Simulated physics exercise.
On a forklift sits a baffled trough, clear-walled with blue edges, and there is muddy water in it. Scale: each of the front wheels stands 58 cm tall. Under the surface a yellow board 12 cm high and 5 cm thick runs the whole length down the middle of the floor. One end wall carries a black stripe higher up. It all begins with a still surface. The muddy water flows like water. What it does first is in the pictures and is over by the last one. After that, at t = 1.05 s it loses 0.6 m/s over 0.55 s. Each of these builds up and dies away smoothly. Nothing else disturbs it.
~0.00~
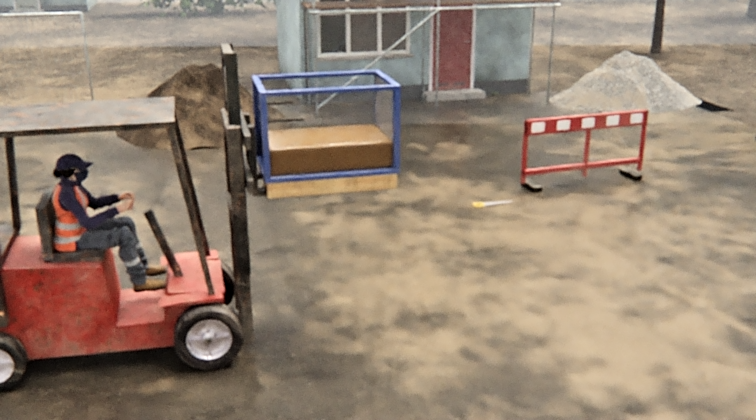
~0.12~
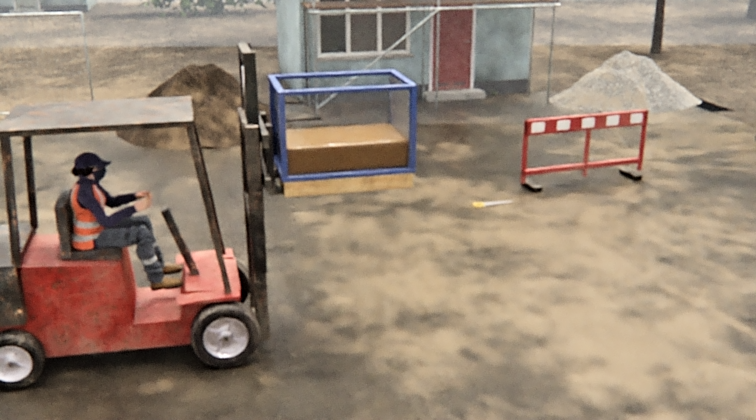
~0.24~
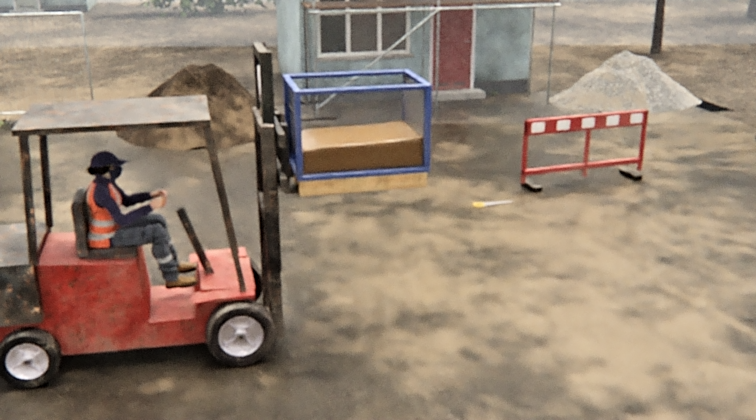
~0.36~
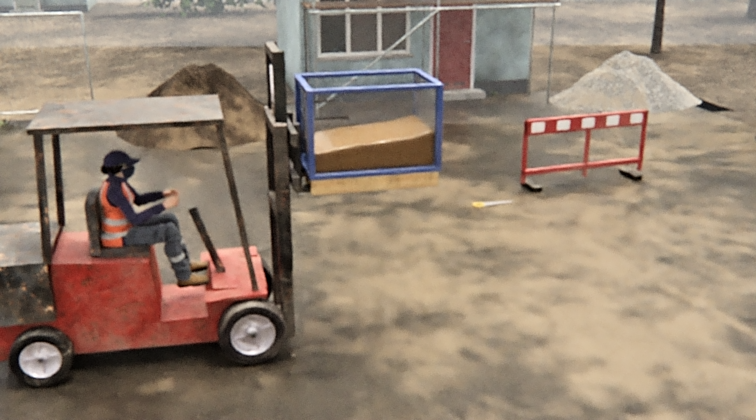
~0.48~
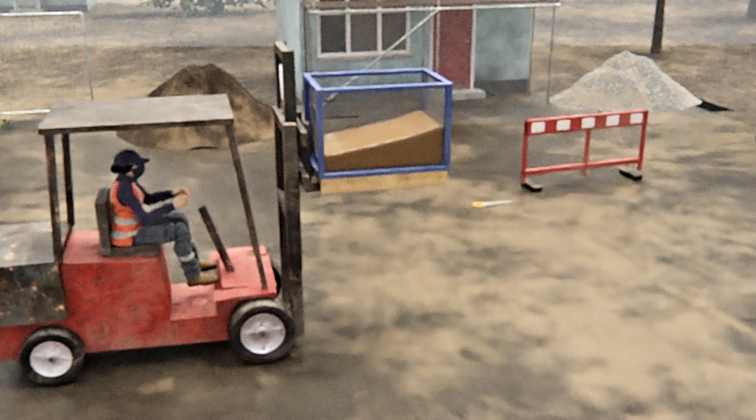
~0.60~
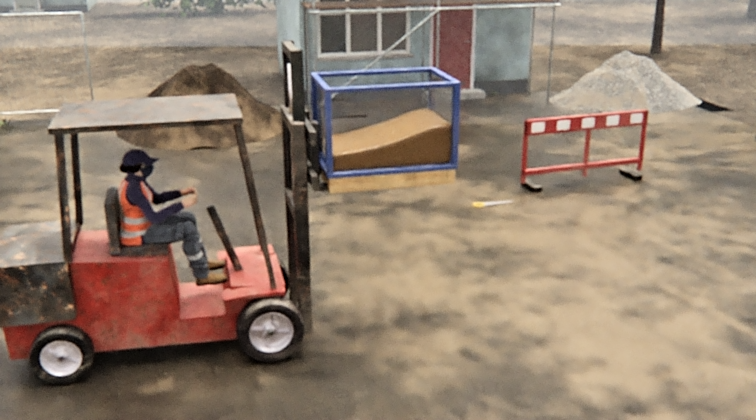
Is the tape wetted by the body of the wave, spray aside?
At that wall the muddy water falls short.
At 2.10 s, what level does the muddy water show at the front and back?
Front 32 cm, back 16 cm.
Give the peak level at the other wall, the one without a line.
It peaks near 43 cm.
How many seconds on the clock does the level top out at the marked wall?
Around 2.6 s.
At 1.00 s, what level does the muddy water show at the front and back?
About 24 cm in front and 24 cm behind.
After 1.00 s front 23 cm, middle 25 cm, back 23 cm above the floor; no loss so far.
After 1.50 s front 23 cm, middle 25 cm, back 24 cm above the floor; no loss so far.
After 2.10 s front 32 cm, middle 24 cm, back 16 cm above the floor; no loss so far.
After 4.59 s the waves are smaller; the highest at the back wall was 42 cm, at 2.60 s, against a line at 47 cm.
